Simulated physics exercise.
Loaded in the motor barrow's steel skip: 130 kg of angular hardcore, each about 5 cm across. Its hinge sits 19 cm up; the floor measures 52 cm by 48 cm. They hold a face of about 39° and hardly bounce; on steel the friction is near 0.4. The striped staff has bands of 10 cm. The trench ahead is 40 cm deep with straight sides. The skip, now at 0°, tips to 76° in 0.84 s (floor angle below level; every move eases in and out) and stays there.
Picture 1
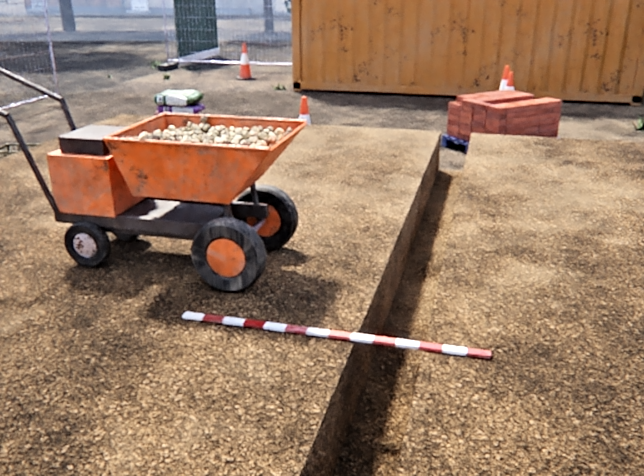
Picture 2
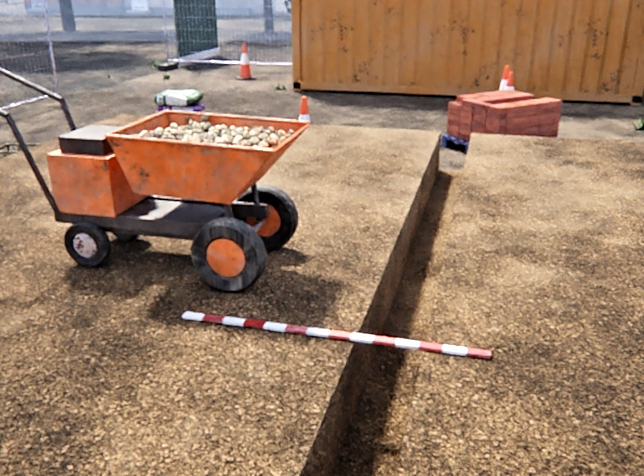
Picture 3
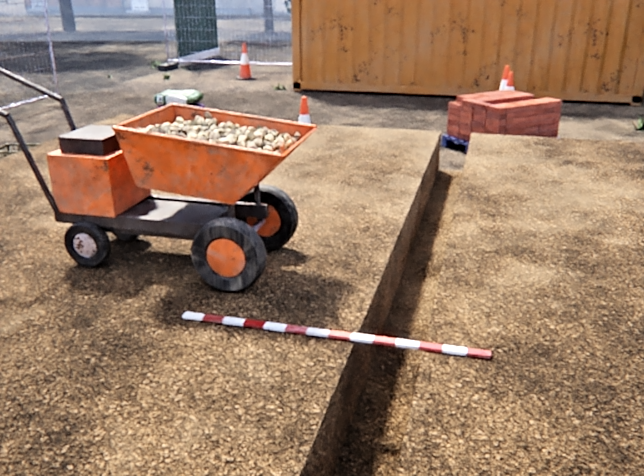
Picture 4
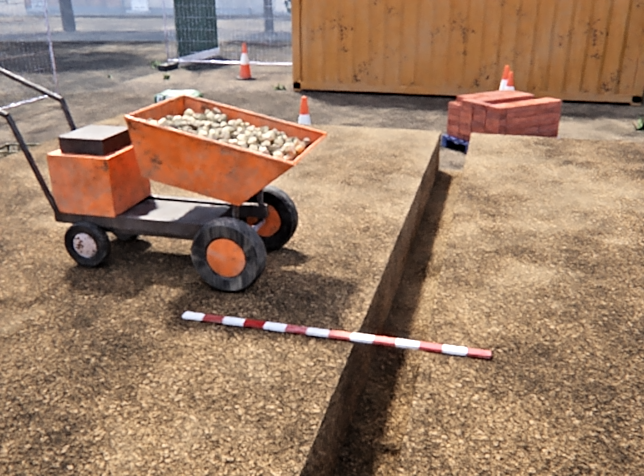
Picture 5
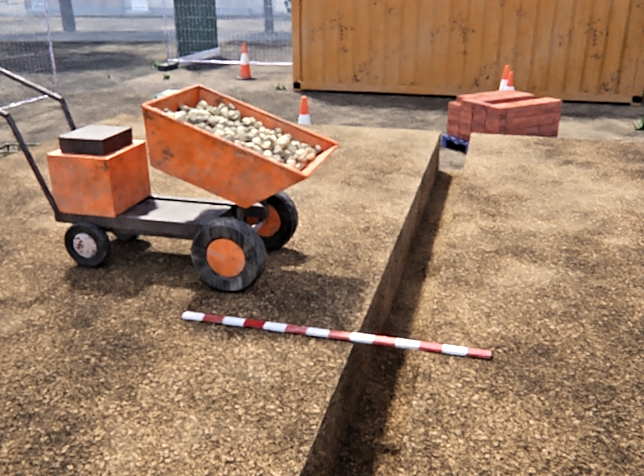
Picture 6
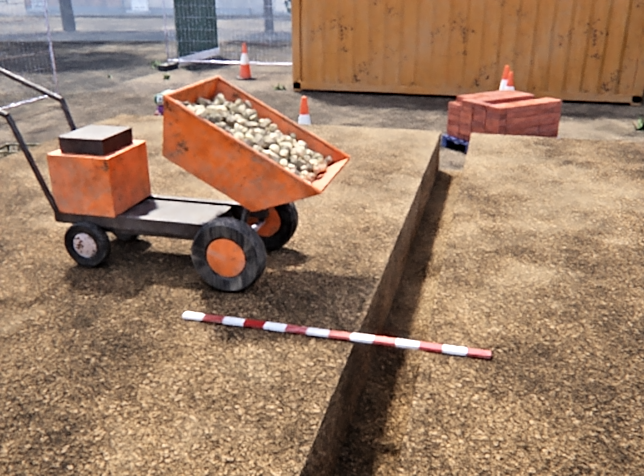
An orange motor barrow, its steel skip heaped with pale stones, stands at the left of a sunlit dirt yard, seen from slightly above. A red-and-white striped staff lies across a narrow, straight-sided trench, with red blocks, traffic cones and a yellow-orange container behind. The skip's back end rises steadily and its lip tilts down toward the right, while the wheels and the view stay still.
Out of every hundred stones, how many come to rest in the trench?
Close to 76 in a hundred.
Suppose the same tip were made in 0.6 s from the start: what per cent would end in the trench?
In that case some 80 per cent.
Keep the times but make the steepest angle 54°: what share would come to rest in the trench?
It would be near 20 per cent.
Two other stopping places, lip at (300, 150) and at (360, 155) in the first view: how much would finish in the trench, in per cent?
First some 85, then 0 per cent.
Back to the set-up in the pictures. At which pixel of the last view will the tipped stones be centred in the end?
Their middle is at about (405, 334).
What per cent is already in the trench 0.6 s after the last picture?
About 30 per cent by then.
Then, 0.3 s after the last picture the floor is at 64°, 100 % in the skip; the foremost stones are at (362, 236).
Then, 0.6 s after the last picture the floor is at 76°, 62 % in the skip, 6 % short of the trench, 32 % in the trench; the foremost stones are at (430, 328).
Then, 0.9 s after the last picture the floor is at 76°, 29 % in the skip, 7 % short of the trench, 63 % in the trench, 1 % past the trench; the foremost stones are at (495, 292).
Then, 2.9 s after the last picture the floor is at 76°, 16 % in the skip, 7 % short of the trench, 76 % in the trench, 1 % past the trench; the foremost stones are at (510, 294).
